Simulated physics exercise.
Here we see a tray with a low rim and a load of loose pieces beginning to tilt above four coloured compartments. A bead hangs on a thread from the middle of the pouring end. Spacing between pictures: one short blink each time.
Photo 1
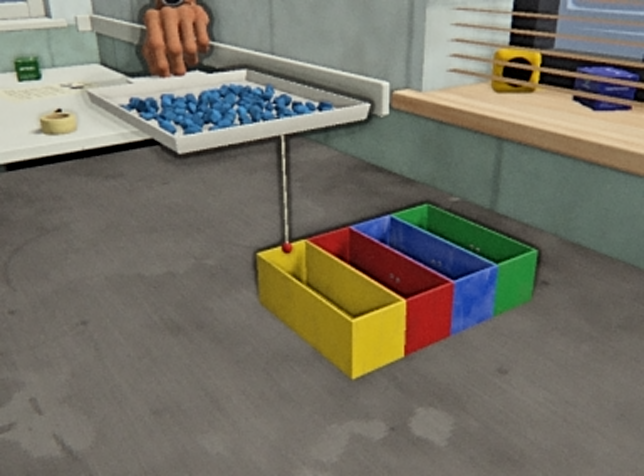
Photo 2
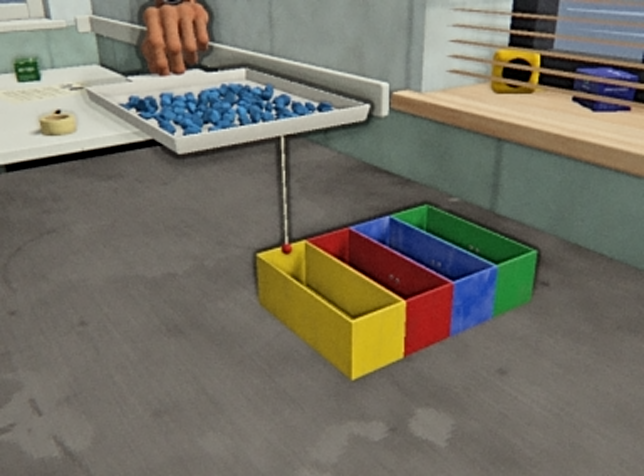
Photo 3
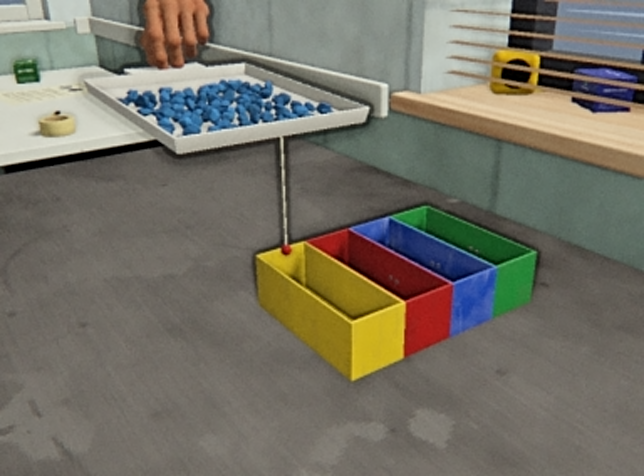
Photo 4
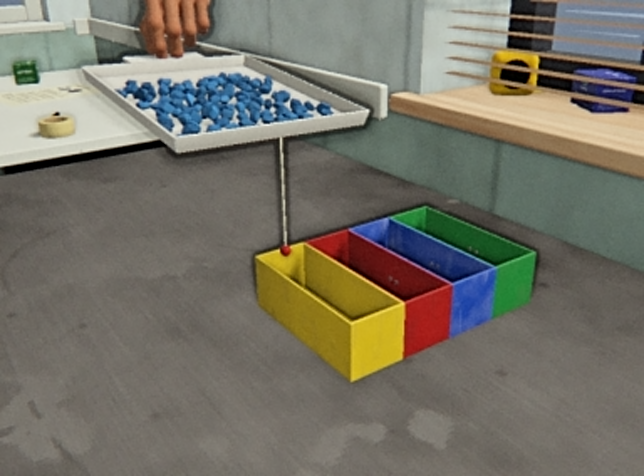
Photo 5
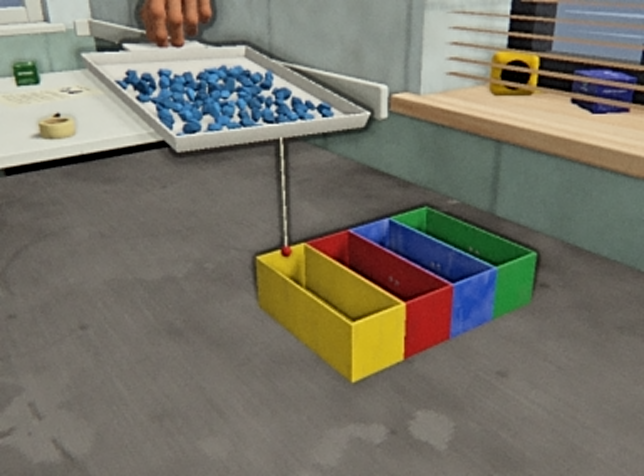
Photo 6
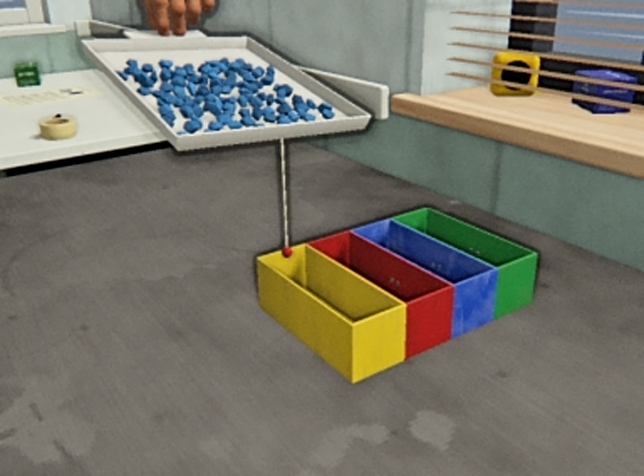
Hand at the far edge of a white tray of blue stones slowly raising that side above yellow, red, blue and green compartments.
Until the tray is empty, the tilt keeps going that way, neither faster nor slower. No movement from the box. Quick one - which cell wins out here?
The red one wins out.
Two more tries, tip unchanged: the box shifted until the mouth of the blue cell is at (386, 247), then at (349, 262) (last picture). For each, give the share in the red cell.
First position: Some 40 %; second position: Some 20 %.
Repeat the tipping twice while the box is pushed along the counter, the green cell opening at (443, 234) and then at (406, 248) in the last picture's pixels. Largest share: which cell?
Try 1 - the cell in red. Try 2 - the blue one.
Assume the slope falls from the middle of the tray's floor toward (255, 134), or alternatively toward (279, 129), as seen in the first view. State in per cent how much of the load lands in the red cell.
In turn, 10 percent and then 20 percent.
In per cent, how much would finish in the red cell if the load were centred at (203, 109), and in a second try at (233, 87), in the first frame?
Try 1: 40 %; try 2: 50 %.
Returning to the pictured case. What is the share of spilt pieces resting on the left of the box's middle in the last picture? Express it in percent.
I'd guess close to 100 %.
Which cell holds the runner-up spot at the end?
Second comes yellow.
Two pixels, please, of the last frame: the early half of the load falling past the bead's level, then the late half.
Starting near (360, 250), moving on to near (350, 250).
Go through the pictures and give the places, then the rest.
In the first frame, corners of the pouring end at (178, 136) and (366, 104), level; middle of the load at (216, 108), aquarium stones; bead on its thread at (287, 248); yellow cell at (379, 334); red cell at (429, 313); blue cell at (474, 295); green cell at (515, 278).
In the second frame, corners of the pouring end at (177, 137) and (365, 105), level; middle of the load at (216, 108).
In the third frame, corners of the pouring end at (177, 137) and (365, 107), tipped barely, lowest at the right corner; middle of the load at (215, 105).
In the fourth frame, corners of the pouring end at (177, 136) and (365, 110), tipped a little, lowest at the right corner; middle of the load at (214, 101).
In the fifth frame, corners of the pouring end at (178, 135) and (366, 113), tipped a little, lowest at the right corner; middle of the load at (215, 96).
In the sixth frame, corners of the pouring end at (179, 134) and (367, 115), tipped a little, lowest at the right corner; middle of the load at (216, 91); yellow cell at (379, 338); red cell at (429, 317); blue cell at (474, 298); green cell at (515, 281).
Soon, tray tipped steeply; nearly all on the tray; a stray few in the yellow cell; a small part falling or outside the box.
A while on, tray tipped right over; about a quarter on the tray; about a quarter in the red cell; a small part in the yellow cell; a small part in the blue cell; about half falling or outside the box.
Towards the end, tray tipped past a quarter turn; about half in the red cell; about a quarter in the yellow cell; a small part in the blue cell; a small part falling or outside the box.
Finally, tray tipped past a quarter turn; about half in the red cell; about a quarter in the yellow cell; a small part in the blue cell; none in the green cell; a small part outside the box.
